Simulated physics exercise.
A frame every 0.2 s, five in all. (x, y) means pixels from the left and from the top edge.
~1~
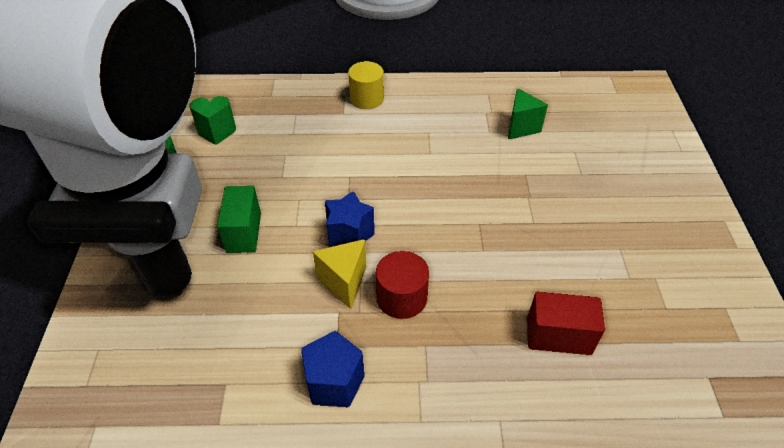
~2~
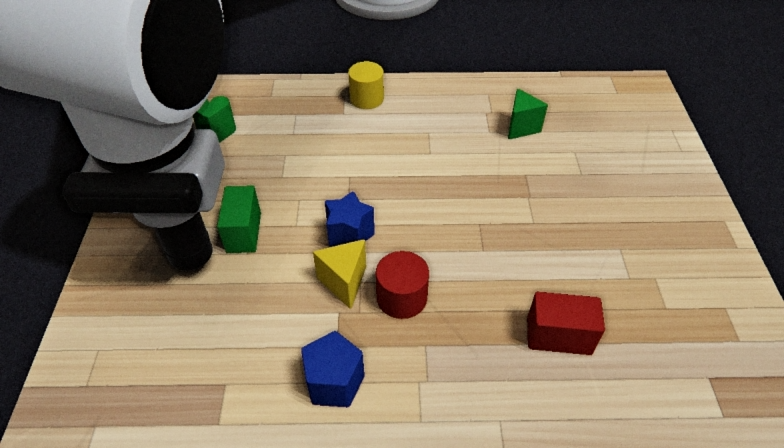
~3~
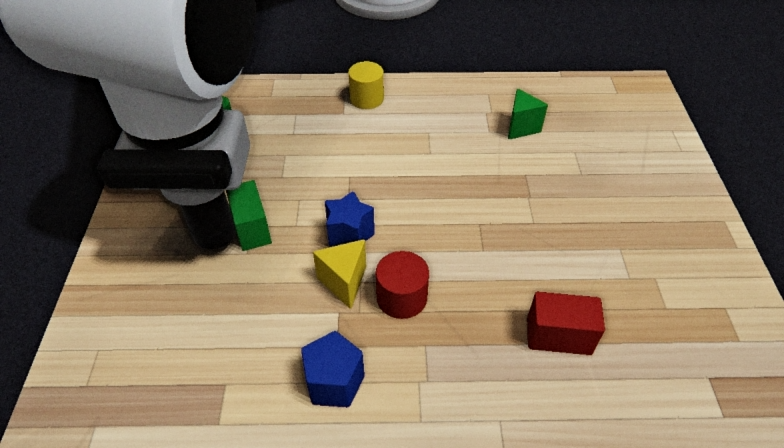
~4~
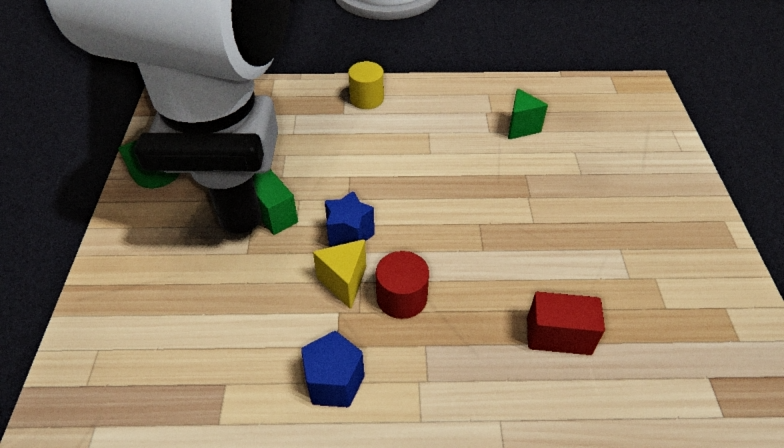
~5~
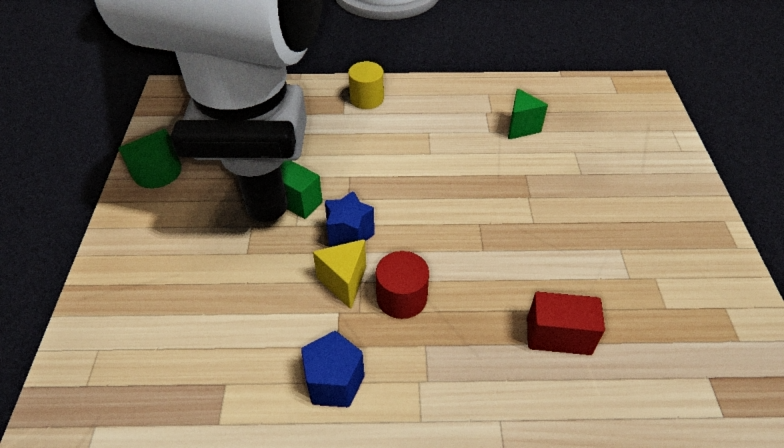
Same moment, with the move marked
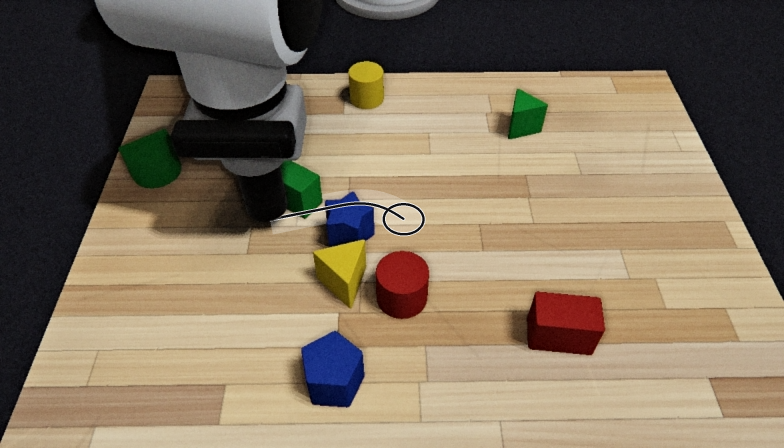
In the video, a robot arm's dark pusher moves across a wooden board among colored blocks, pushing a green oblong block a short way right and toward the far side while the other blocks stay in place.
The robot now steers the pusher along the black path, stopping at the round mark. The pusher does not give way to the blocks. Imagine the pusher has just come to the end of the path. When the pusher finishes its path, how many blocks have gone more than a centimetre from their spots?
There will be one block that moves more than 1 cm.
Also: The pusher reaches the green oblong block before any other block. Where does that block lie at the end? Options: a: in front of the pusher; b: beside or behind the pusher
That would be b.
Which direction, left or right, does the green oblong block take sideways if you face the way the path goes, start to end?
Toward the left.
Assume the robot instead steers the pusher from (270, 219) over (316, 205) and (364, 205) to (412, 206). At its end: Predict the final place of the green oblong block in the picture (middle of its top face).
Near (328, 153).
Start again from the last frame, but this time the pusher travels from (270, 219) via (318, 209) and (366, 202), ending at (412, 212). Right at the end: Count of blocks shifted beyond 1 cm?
Expect one.
Drawn move, from (270, 219) over (317, 210) and (363, 203) to (404, 219).
The first path, step by step. One third of the way, pusher at (317, 198); green oblong block at (320, 158), turned 35° anticlockwise.
Two thirds of the way, pusher at (363, 192); green oblong block at (323, 155), turned 45° anticlockwise.
At the end, pusher at (404, 207); green oblong block at (323, 155), turned 45° anticlockwise; blue star still.
